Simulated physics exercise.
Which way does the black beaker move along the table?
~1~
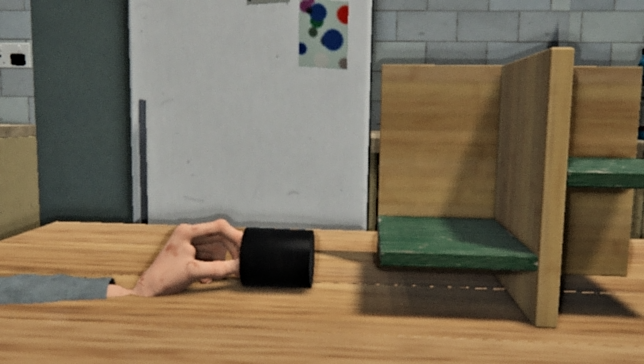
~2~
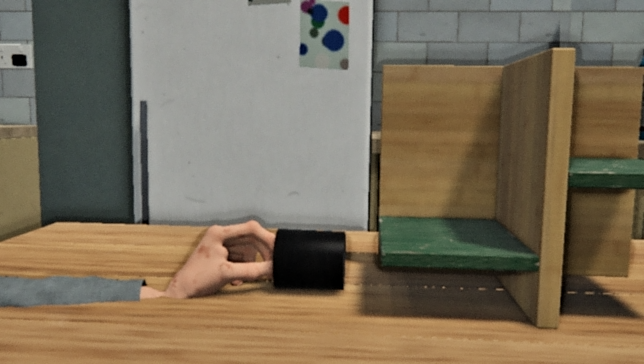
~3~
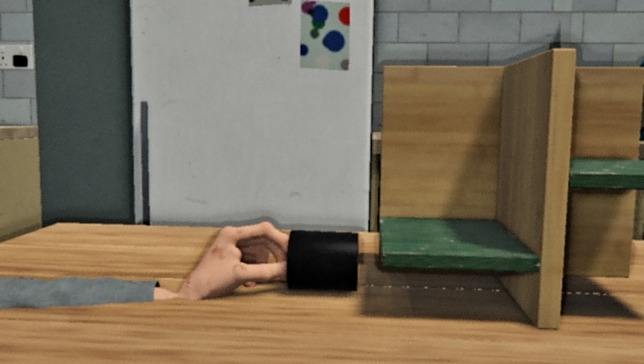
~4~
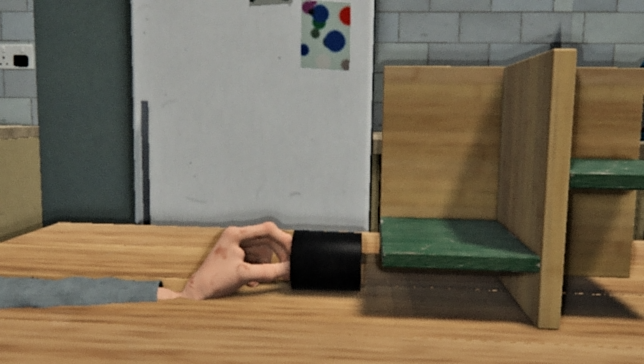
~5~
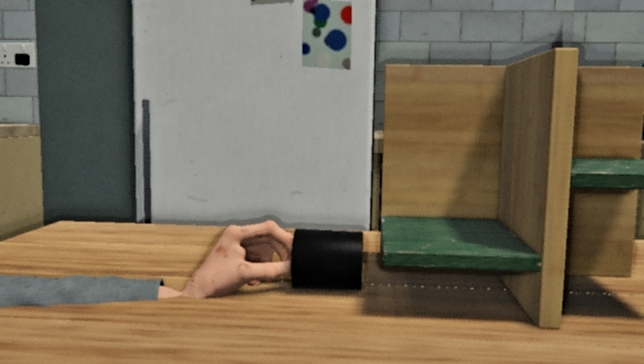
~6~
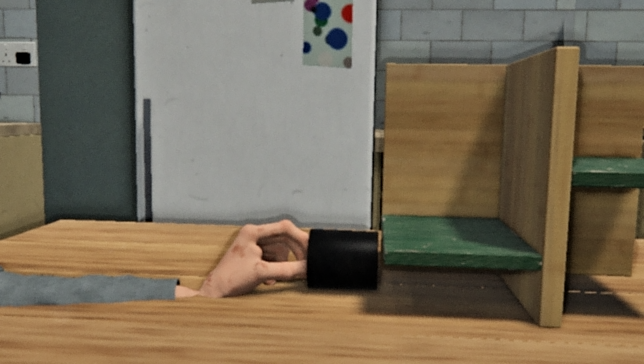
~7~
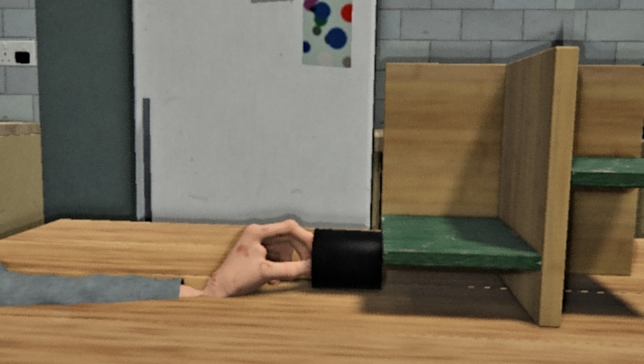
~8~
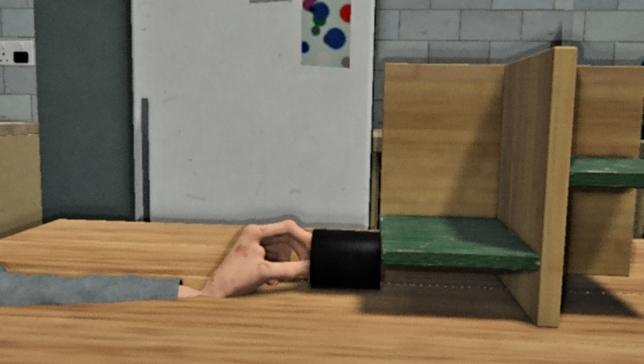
The black beaker moves to the right, toward the green shelf.
